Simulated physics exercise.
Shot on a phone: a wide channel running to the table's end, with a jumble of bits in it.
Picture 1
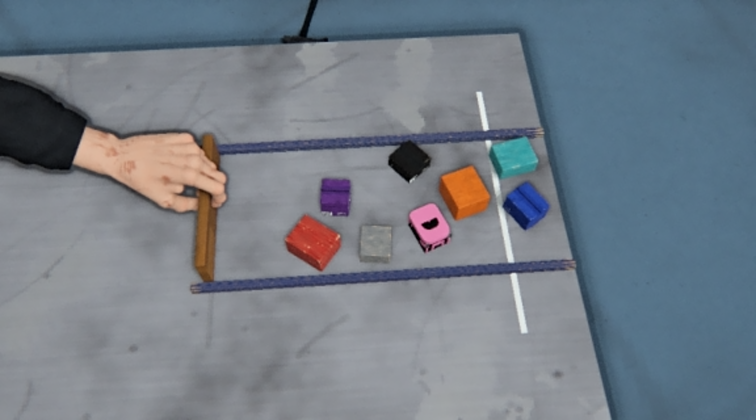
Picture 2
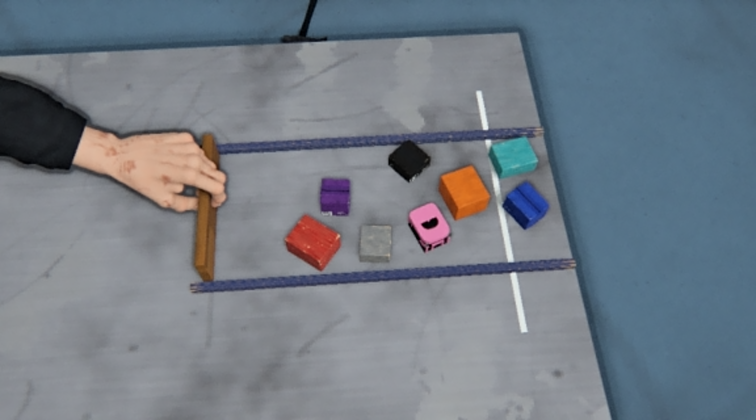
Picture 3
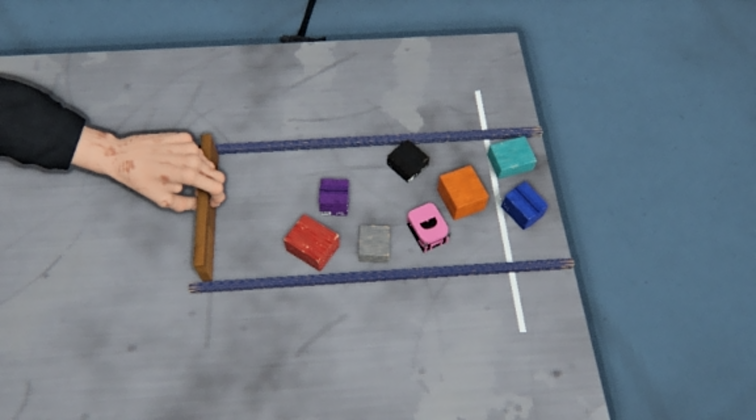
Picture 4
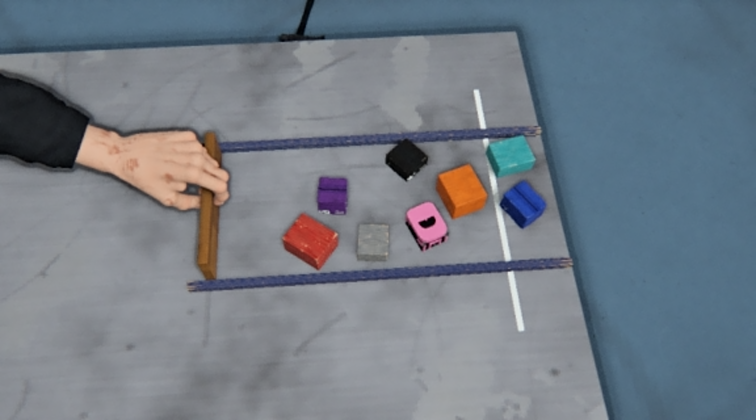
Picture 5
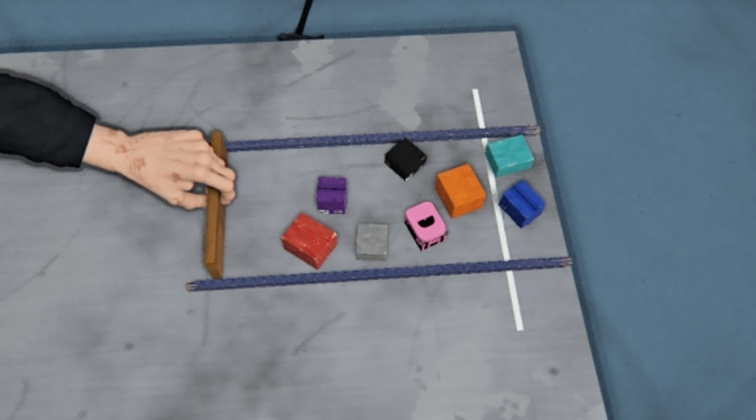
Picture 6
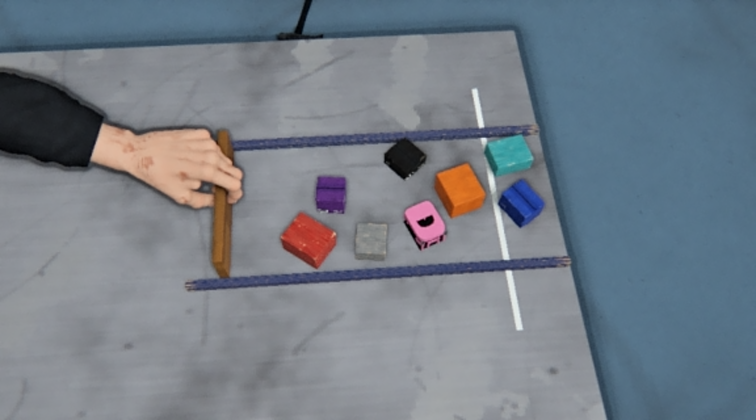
At first, a hand holds a wooden board still at the left end of a channel between two blue rails, with colourful blocks scattered toward a white line on the right. Then the hand slides the board slightly to the right, leaving a gap before the blocks, which stay where they are.
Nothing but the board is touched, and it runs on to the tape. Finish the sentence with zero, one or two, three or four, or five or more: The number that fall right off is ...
The number that fall right off is one or two.
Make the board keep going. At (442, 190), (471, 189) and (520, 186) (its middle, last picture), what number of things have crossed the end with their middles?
Respectively 0, 1 and 5.
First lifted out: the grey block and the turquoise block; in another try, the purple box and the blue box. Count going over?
First 1, then 0.
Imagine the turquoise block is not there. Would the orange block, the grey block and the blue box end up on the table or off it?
The orange block stays put, the grey block stays put, the blue box goes down.
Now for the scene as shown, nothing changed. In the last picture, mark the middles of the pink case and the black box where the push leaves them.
You'll find the first one at (558, 206) and the second at (507, 149).
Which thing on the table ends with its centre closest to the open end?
The one is the pink case.
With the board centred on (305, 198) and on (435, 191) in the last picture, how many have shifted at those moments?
Tally: First 2; then 7.
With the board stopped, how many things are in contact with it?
The figure is 3.
Soon after, none off yet; blue box at rest near (521, 204); turquoise block at rest near (508, 155); orange block at rest near (459, 191).
Then, none off yet; blue box at rest near (521, 204); turquoise block at rest near (508, 155); orange block moving near (464, 183).
Further on, none off yet; blue box moved about its own width near (549, 199); turquoise block moved a little near (520, 150); orange block moved about its own width near (498, 173).
At rest, the number that fall off is one or two; fallen, turquoise block and blue box.
